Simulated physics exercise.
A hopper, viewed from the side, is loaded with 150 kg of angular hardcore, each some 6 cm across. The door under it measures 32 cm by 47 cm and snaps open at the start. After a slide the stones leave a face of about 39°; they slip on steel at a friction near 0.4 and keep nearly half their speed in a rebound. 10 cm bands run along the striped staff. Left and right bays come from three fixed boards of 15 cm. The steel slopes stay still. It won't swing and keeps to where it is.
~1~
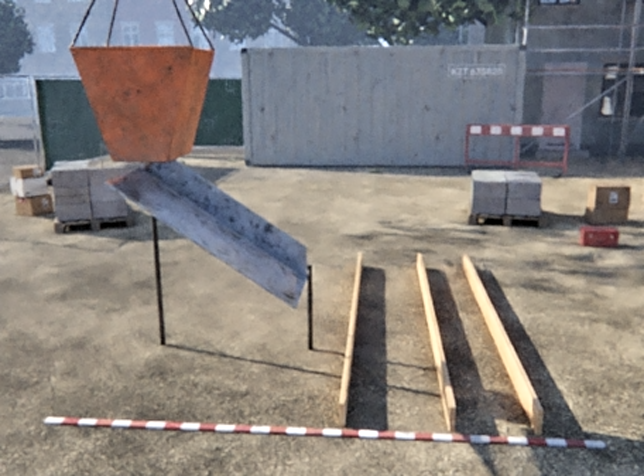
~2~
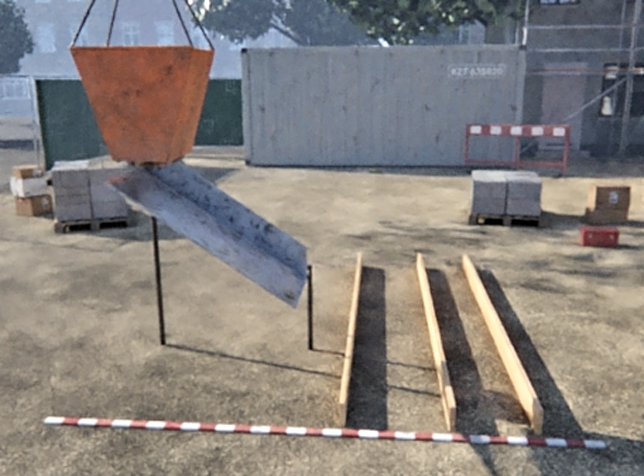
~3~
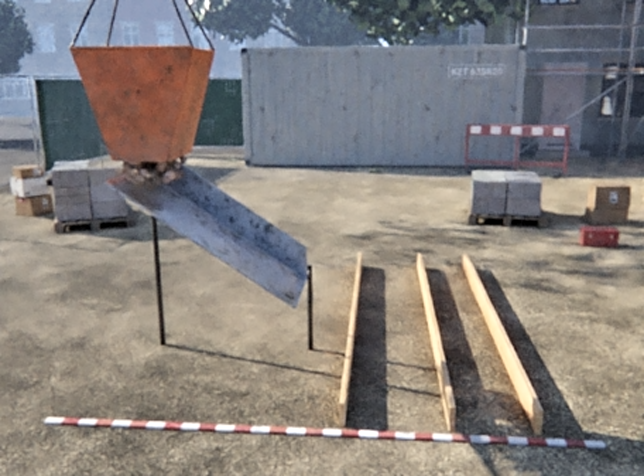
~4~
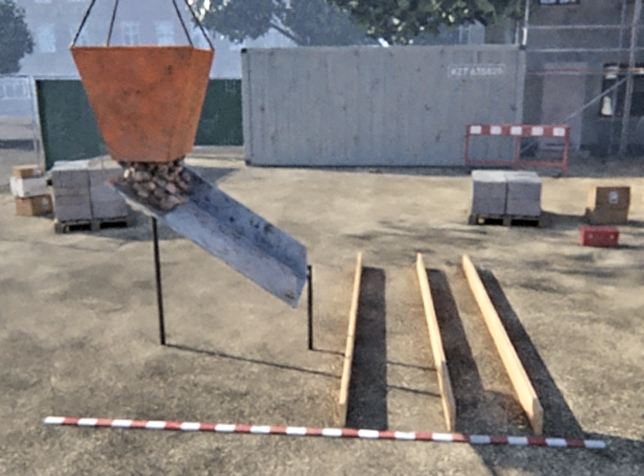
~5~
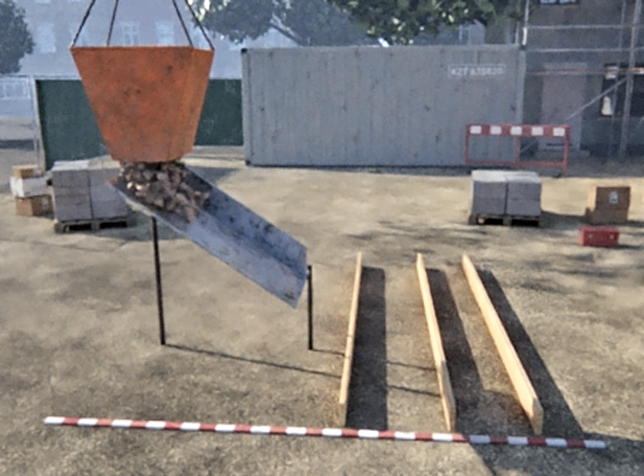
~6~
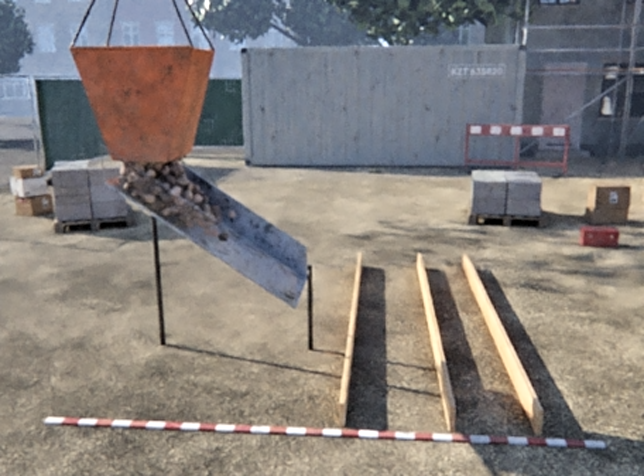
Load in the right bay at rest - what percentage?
Roughly 0 percent.
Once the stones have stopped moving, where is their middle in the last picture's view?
Their centre ends up around (385, 370).
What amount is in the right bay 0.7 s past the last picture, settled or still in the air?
At that moment: About 0 %.
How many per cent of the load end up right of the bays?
I'd put it at roughly 0 per cent.
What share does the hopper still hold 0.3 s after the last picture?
Roughly 35 percent, give or take.
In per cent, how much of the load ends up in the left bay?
Share of load: Near 95 %.
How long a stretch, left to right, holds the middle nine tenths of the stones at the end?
Some 50 cm from left to right.
Then, 0.3 s after the last picture, 34 % in the hopper, 63 % on the steel, 3 % falling or lying left of the bays; the stones farthest right are at (333, 310).
Then, 0.7 s after the last picture, 3 % in the hopper, 70 % on the steel, 10 % falling or lying left of the bays, 16 % falling or lying in the left bay; the stones farthest right are at (430, 376).
Then, 1.3 s after the last picture, 0 % in the hopper, 28 % on the steel, 12 % falling or lying left of the bays, 60 % falling or lying in the left bay; the stones farthest right are at (441, 369).
Then, 2.2 s after the last picture, 0 % in the hopper, 4 % falling or lying left of the bays, 95 % falling or lying in the left bay; the stones farthest right are at (446, 374).
Then, 4.1 s after the last picture, 0 % in the hopper, 5 % left of the bays, 95 % in the left bay; the stones farthest right are at (449, 377).
